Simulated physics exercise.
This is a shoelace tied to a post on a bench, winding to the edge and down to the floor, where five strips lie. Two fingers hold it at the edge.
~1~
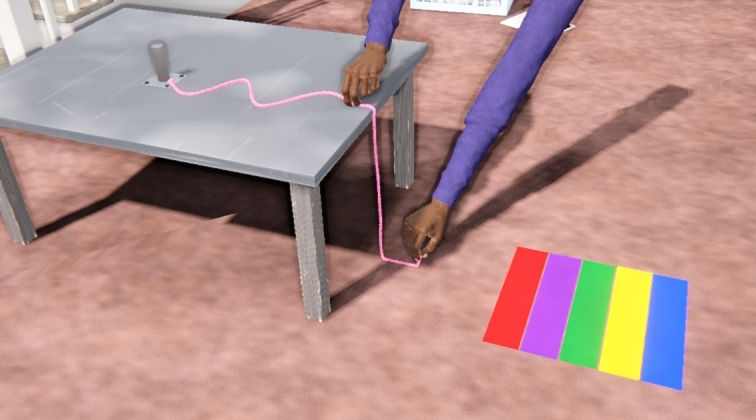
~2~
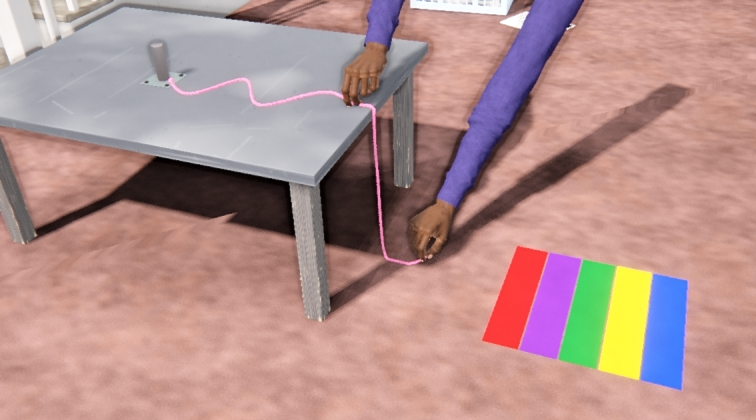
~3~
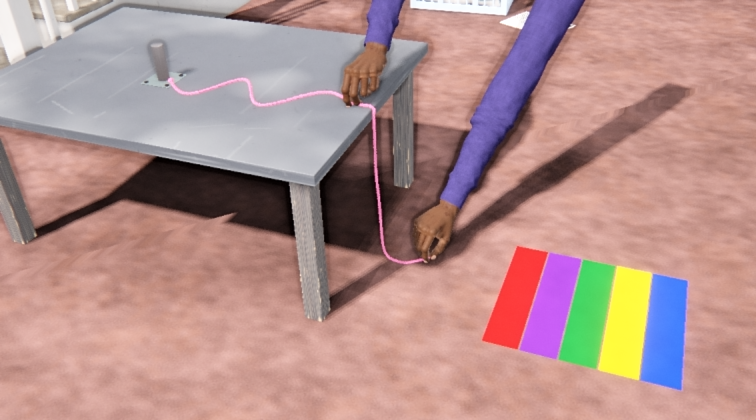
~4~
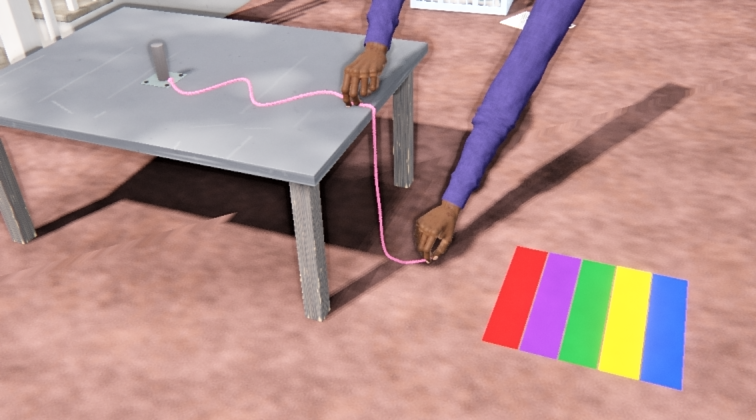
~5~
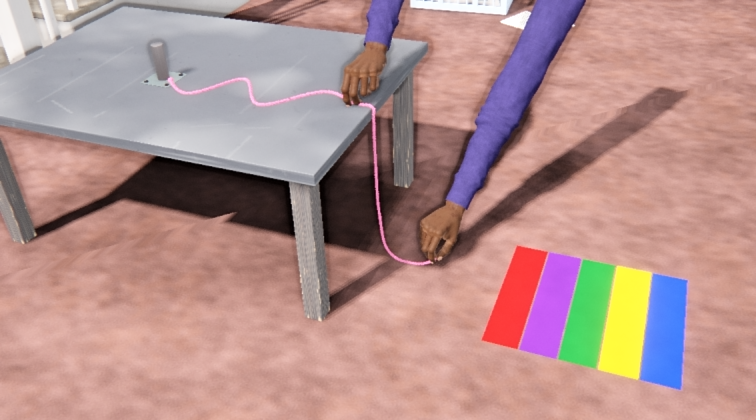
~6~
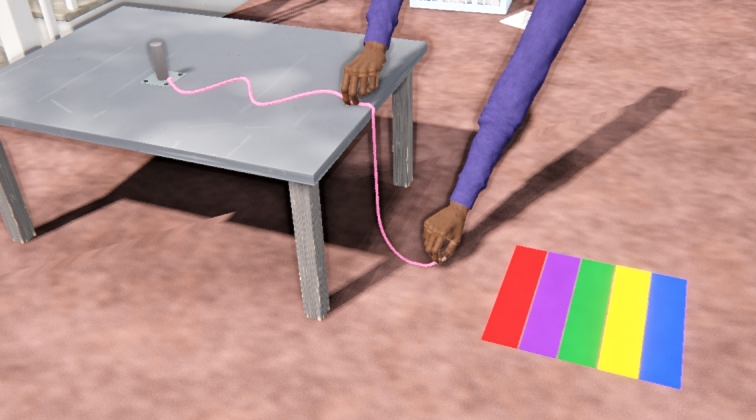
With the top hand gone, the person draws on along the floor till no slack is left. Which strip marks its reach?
It gets as far as the yellow strip.
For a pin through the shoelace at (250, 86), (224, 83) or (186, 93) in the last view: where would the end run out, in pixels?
Try by try, around (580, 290), (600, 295) and (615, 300).
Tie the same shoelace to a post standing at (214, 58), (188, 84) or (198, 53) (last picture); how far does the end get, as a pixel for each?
The places are (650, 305), (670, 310) and (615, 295).
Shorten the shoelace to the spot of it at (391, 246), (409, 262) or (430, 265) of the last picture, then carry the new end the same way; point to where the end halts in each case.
The places are (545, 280), (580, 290) and (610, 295).
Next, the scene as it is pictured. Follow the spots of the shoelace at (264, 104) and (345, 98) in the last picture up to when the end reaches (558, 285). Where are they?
They go to (327, 100) and to (385, 150).
Soon after, end near (558, 285); over purple.
Then, end near (603, 295); over green.
At full stretch, end near (630, 301); over yellow. The yellow one.
